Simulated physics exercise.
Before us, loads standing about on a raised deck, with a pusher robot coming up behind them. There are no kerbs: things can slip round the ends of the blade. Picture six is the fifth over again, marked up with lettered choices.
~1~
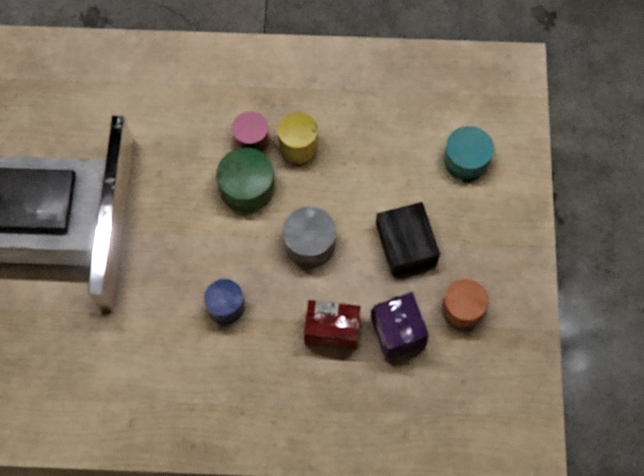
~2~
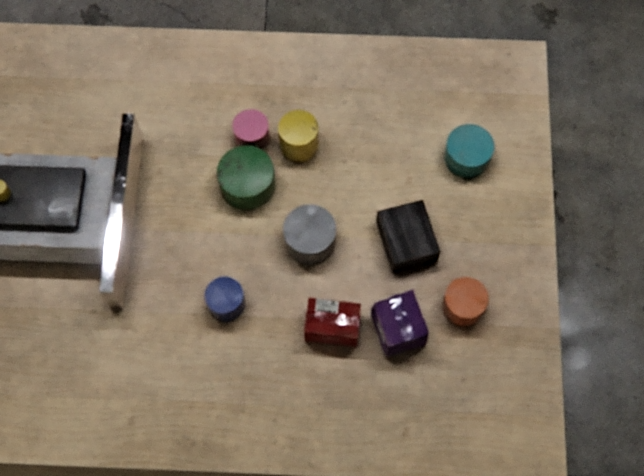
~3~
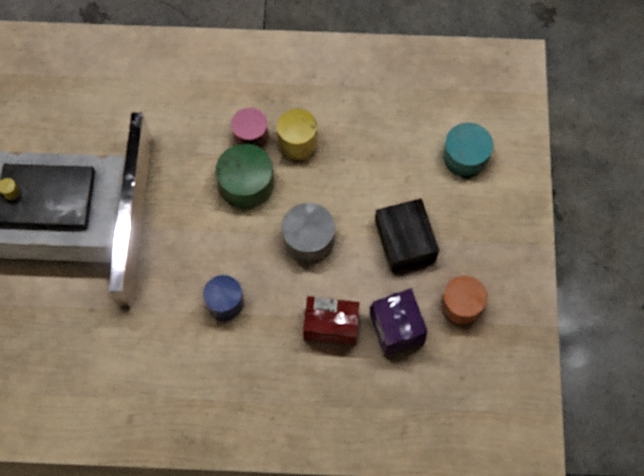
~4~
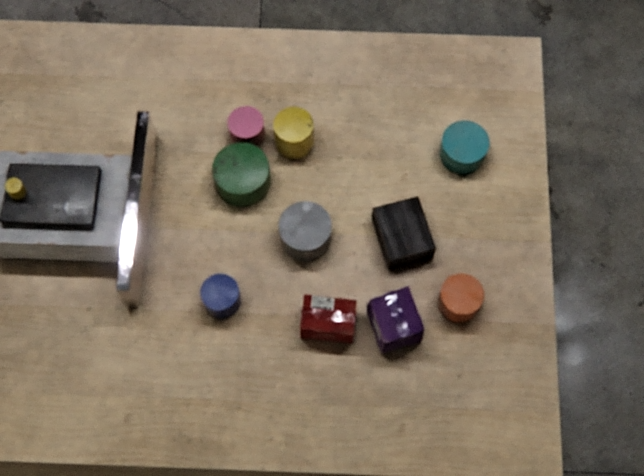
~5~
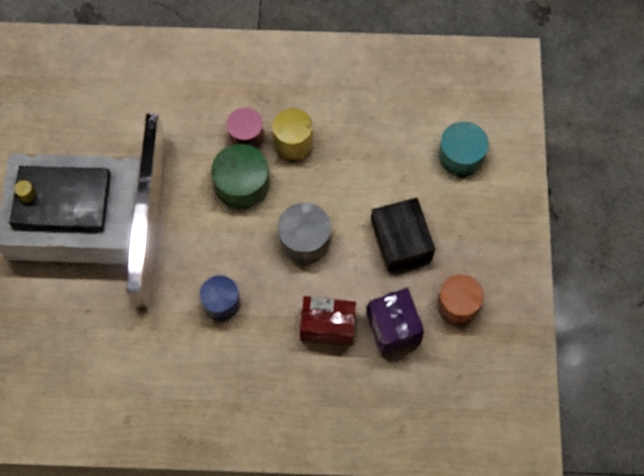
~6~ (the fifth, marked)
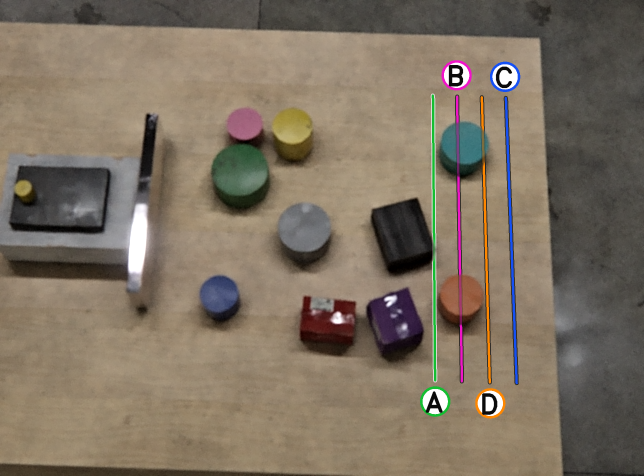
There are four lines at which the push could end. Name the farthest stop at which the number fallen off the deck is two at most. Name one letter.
The farthest such stop is C.
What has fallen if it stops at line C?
It is the black crate.
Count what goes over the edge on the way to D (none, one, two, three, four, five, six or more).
In all, one.
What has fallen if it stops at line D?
The black crate.
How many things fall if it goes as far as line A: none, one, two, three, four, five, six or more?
By then, none.
On the marked copy, A at (434, 230); B at (459, 231); C at (511, 233); D at (486, 232).
Taking C. A third of the way, robot (200, 202); pink pail (273, 119); yellow canister (307, 135).
Two thirds of the way, robot (335, 206); black crate (490, 233); turquoise pail (475, 151).
When it is over, robot (439, 209); black crate over the edge; turquoise pail (542, 141); one fallen.
As for the rest, A is within the limit but short; B is within the limit but short; D is within the limit but short.
